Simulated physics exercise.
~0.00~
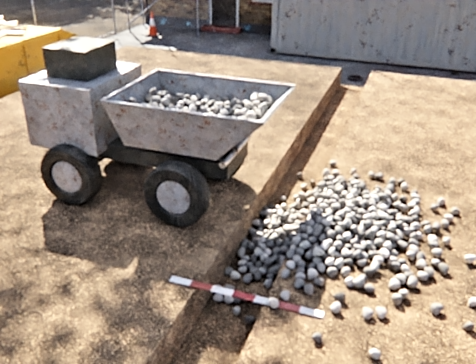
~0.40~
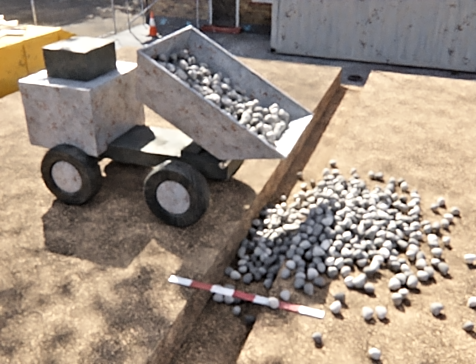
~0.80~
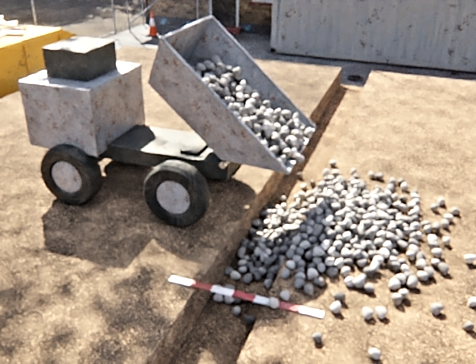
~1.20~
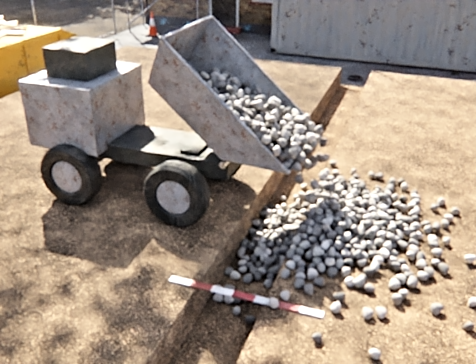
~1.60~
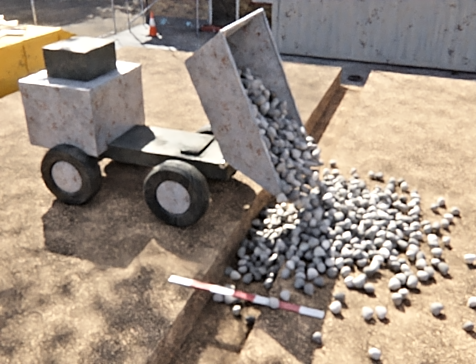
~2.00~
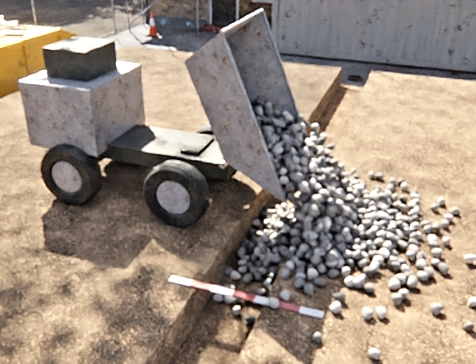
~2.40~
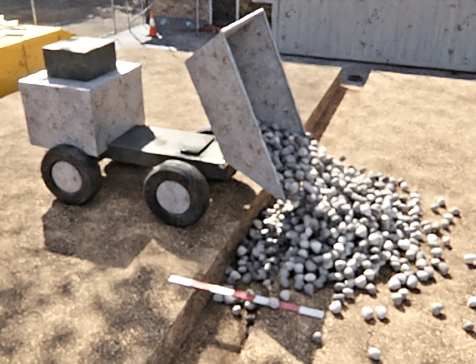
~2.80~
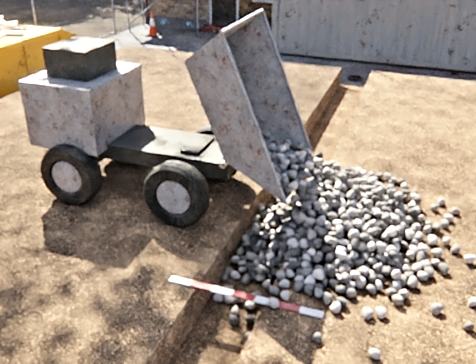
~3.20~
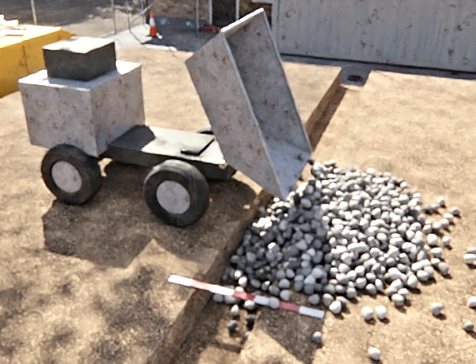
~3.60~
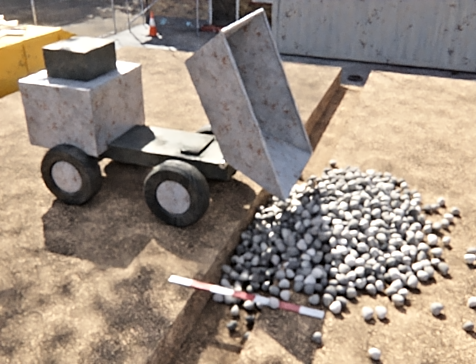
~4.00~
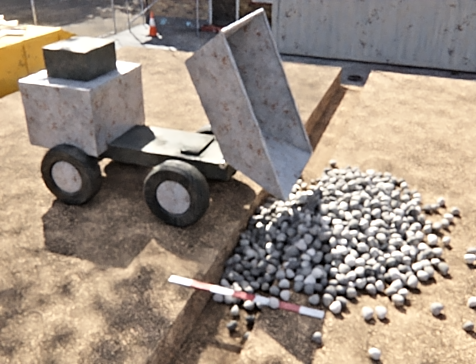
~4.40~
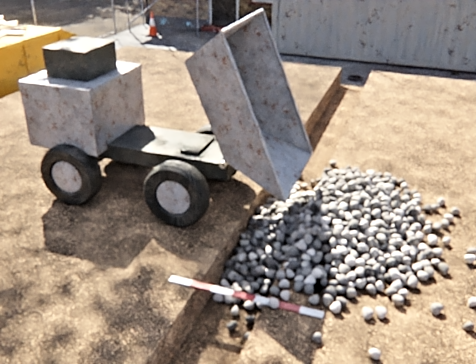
A small grey dumper tipped its skip up in stages towards the loose heap on the right, and the rounded stones slid out, spilling over the trench and the ground beyond, until the skip stayed steeply raised and empty above a bigger pile.
